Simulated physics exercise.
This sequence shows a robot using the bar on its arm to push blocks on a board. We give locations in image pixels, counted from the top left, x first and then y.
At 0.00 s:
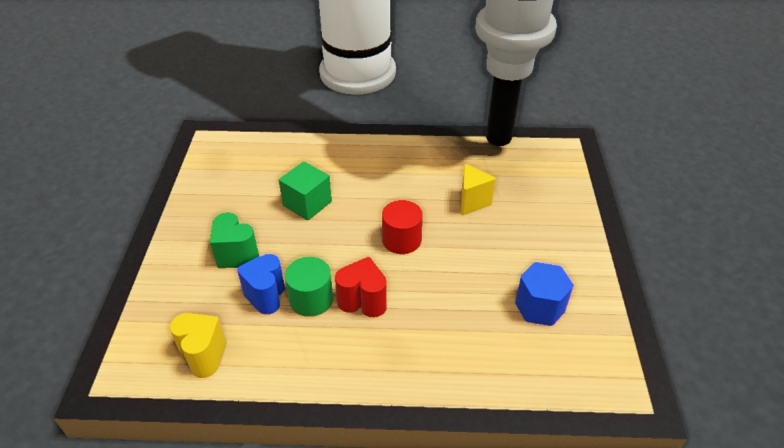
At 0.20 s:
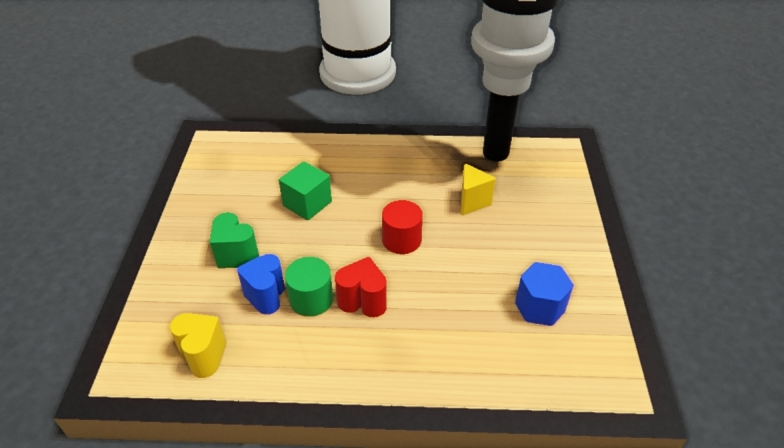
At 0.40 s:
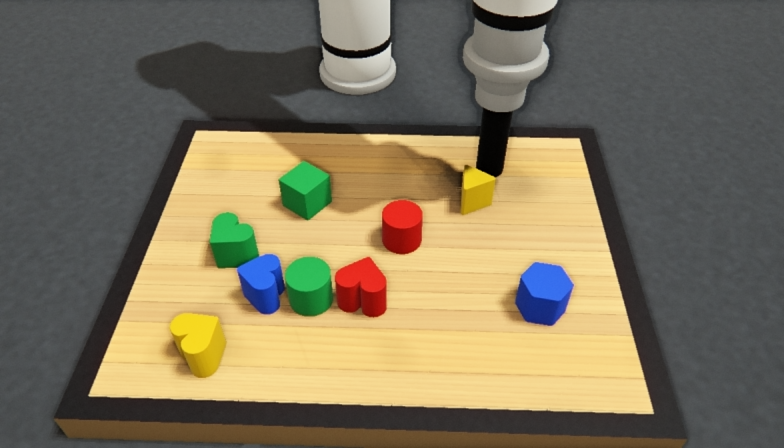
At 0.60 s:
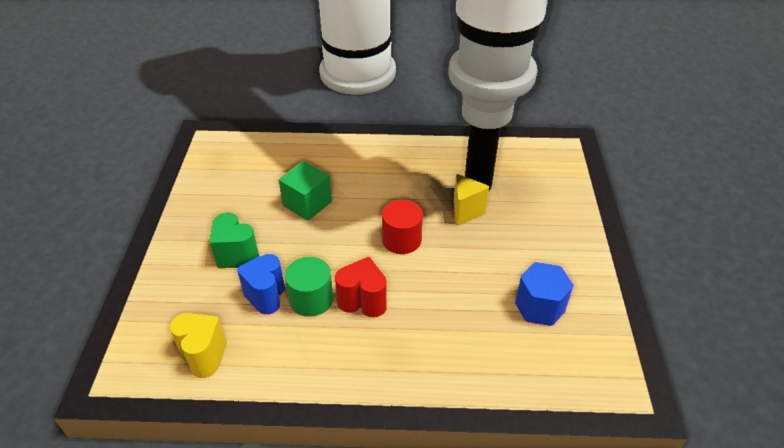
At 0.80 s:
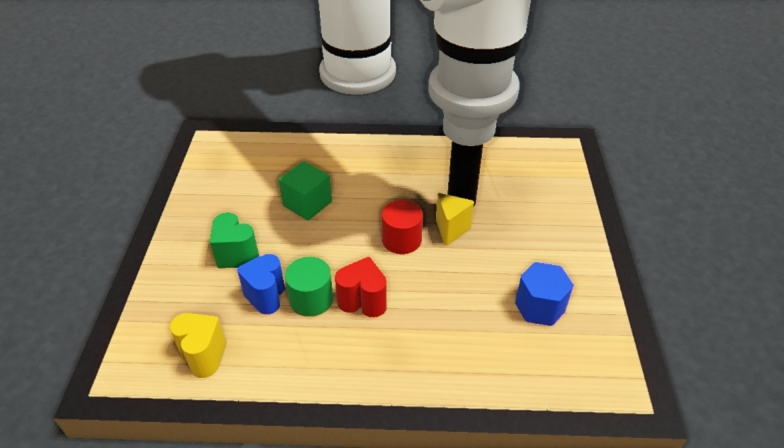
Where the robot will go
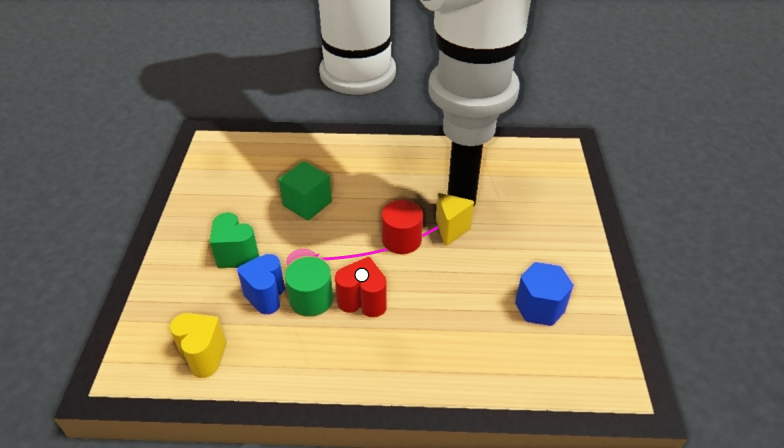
In the video, a robot arm with a black bar moves toward a yellow three-sided block on a wooden board, then pushes it down and to the left, close to the red cylinder, while the other colored blocks stay still.
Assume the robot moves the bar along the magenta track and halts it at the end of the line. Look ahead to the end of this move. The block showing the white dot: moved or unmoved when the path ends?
The block showing the white dot keeps its place.
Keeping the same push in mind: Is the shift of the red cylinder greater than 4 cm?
Going by the path, yes.
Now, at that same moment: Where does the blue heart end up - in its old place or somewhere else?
My prediction: It moves.
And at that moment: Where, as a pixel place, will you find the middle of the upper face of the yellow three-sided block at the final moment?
Expect it around (423, 235).
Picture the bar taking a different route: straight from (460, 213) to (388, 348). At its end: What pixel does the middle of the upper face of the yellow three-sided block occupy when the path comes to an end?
In the picture, it is at (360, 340).
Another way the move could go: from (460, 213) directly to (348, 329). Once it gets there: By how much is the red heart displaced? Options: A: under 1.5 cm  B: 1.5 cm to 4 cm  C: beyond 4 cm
Option C.
Path on the board, from (460, 213) over (416, 238) and (362, 255) to (302, 260); the dot is on the red heart.
The first path, step by step. One third of the way, bar (416, 229); red cylinder (382, 221); yellow three-sided block (427, 233), turned 20° anticlockwise.
Two thirds of the way, bar (359, 245); red cylinder (322, 235); yellow three-sided block (423, 235), turned 45° anticlockwise.
At the end, bar (300, 250); blue heart (250, 277), turned 30° anticlockwise; red heart in place; red cylinder (261, 242); yellow three-sided block (423, 235), turned 45° anticlockwise.
